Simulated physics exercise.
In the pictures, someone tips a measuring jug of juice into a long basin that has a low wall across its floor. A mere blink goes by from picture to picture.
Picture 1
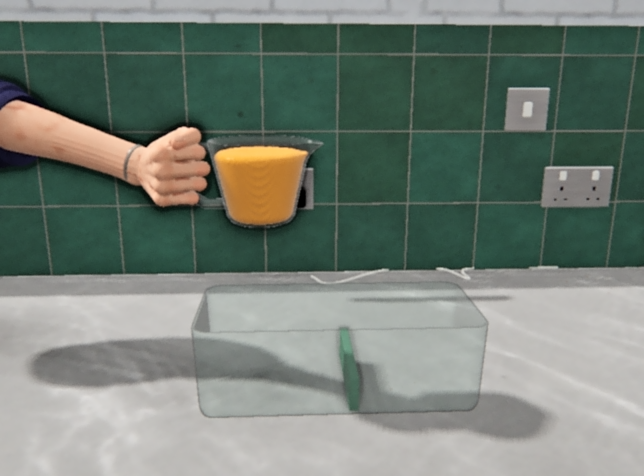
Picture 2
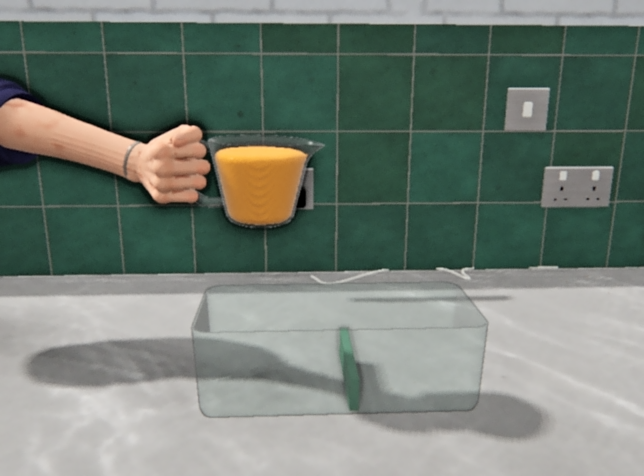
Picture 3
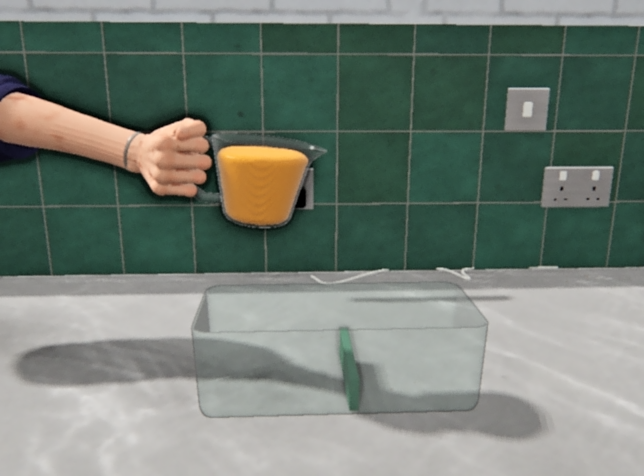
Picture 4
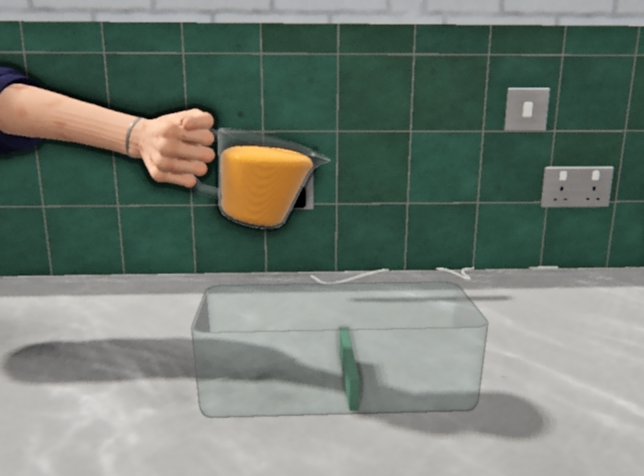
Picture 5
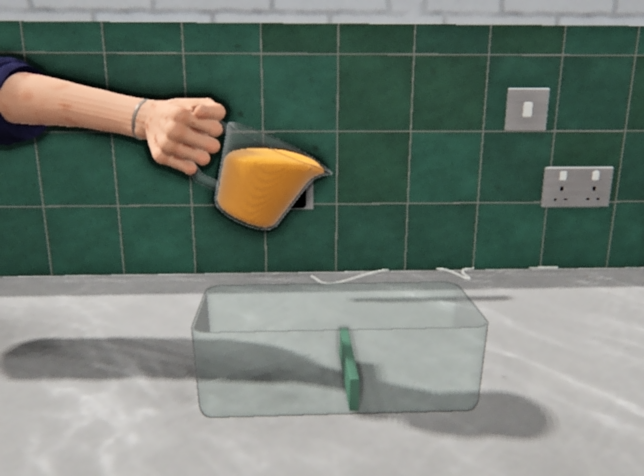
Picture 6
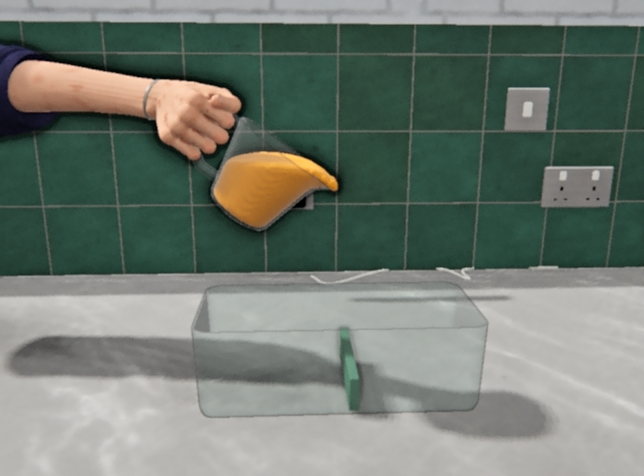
Against a green tiled wall, a hand on the left slowly tilted a clear jug of orange liquid to the right above a long see-through basin, until the liquid reached just past the spout.
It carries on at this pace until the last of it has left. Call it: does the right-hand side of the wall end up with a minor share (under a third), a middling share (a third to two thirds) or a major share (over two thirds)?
The right side gets a middling share.
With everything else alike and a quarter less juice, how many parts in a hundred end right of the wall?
Close to 40 per cent.
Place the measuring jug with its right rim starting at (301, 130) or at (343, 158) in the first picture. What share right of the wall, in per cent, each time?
First try: 35 percent; second try: 70 percent.
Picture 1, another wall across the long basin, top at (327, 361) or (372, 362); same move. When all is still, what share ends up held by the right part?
Result: 80 % first, 30 % second.
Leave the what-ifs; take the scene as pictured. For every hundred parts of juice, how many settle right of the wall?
50 % or thereabouts.
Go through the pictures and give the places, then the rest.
Tilt 0°; pouring edge (323, 142); surface from (214, 153) to (307, 153); the long basin's rim runs from (200, 308) to (472, 304); the wall's top is at (349, 353), in the first picture.
Tilt 2°; pouring edge (325, 144); surface from (216, 152) to (308, 154), in the second picture.
Tilt 7°; pouring edge (327, 150); surface from (218, 150) to (309, 156), in the third picture.
Tilt 14°; pouring edge (331, 159); surface from (222, 151) to (314, 159), in the fourth picture.
Tilt 25°; pouring edge (333, 173); surface from (226, 157) to (323, 164), in the fifth picture.
Tilt 37°; pouring edge (333, 188); surface from (225, 163) to (325, 176); 4 per cent is over the edge, in the sixth picture.
A moment on, the measuring jug is tipped right over and 24 per cent is still to pour, 3 is left of the wall and 39 right of it.
Next, the measuring jug is tipped right over and 0 per cent is still to pour, 43 is left of the wall and 50 right of it.
Then the measuring jug is tipped right over and 0 per cent is still to pour, 44 is left of the wall and 51 right of it.
Later the measuring jug is tipped right over and 0 per cent is still to pour, 45 is left of the wall and 51 right of it.
In the end 45 per cent lies left of the wall, 51 right of it and 4 outside.
